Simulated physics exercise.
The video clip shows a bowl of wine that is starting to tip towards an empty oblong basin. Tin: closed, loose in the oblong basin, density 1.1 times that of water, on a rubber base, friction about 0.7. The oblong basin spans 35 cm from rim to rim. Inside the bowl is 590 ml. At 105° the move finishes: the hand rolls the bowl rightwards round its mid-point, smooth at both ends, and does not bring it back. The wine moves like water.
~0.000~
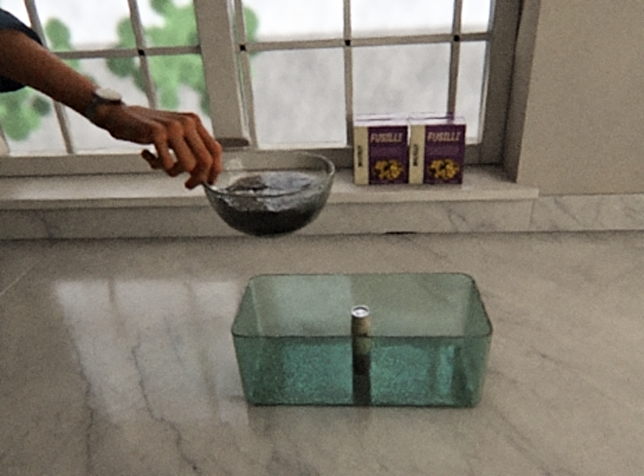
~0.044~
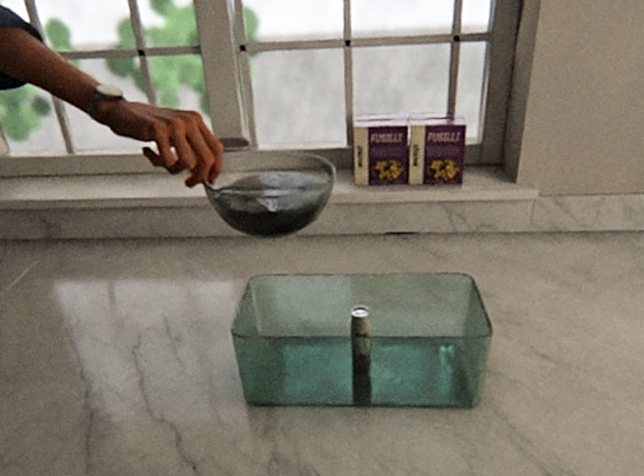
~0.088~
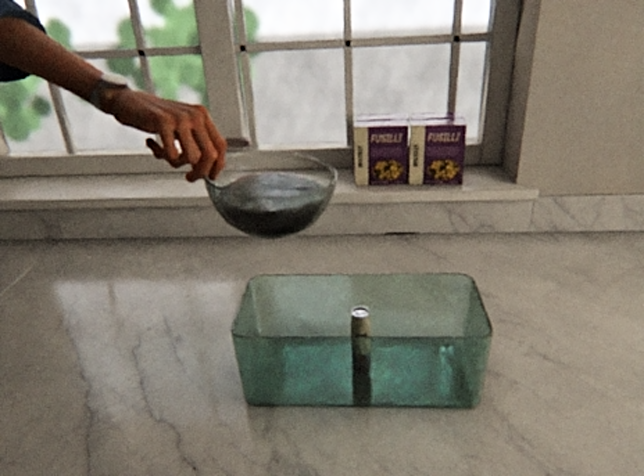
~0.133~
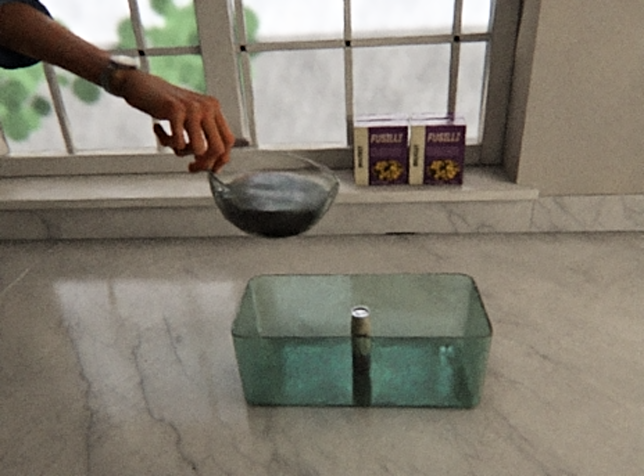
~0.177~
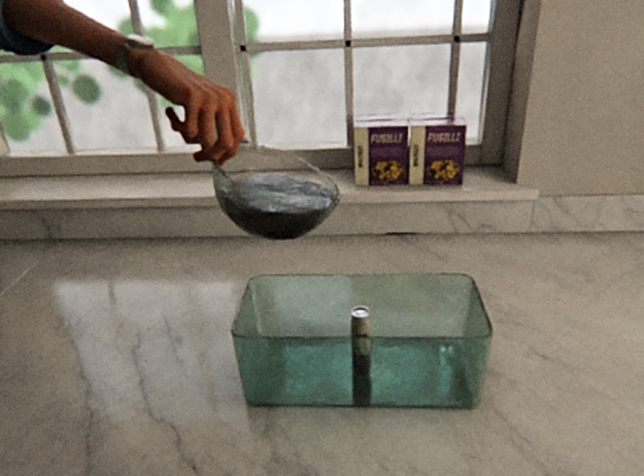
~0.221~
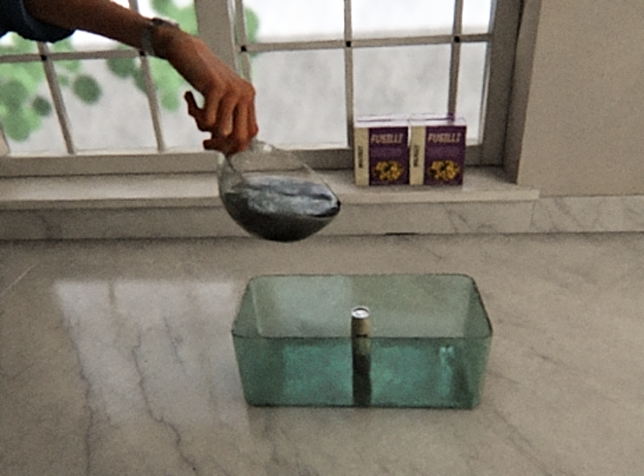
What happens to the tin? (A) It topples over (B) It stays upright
B.
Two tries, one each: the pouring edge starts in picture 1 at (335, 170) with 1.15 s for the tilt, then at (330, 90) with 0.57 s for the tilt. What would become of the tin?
Run one: It does not tip. Run two: It does not tip.
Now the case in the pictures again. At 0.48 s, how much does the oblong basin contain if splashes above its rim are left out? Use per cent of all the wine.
Fraction in basin: Approx. 36%.
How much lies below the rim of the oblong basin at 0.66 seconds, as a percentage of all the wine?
Value: Approx. 96 %.
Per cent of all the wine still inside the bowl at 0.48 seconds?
About 10 percent.
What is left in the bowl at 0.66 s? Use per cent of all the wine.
Share remaining: Approx. 0 %.
After 0.48 s the tilt is 98° and 9 per cent is still to pour; the tin stands where it began.
After 0.66 s the tilt is 105° and 0 per cent is still to pour; the tin stands where it began.
After 0.86 s the tilt is 105° and 0 per cent is still to pour; the tin stands where it began.
After 1.07 s the tilt is 105° and 0 per cent is still to pour; the tin stands where it began.
In the end the tin stands where it began.
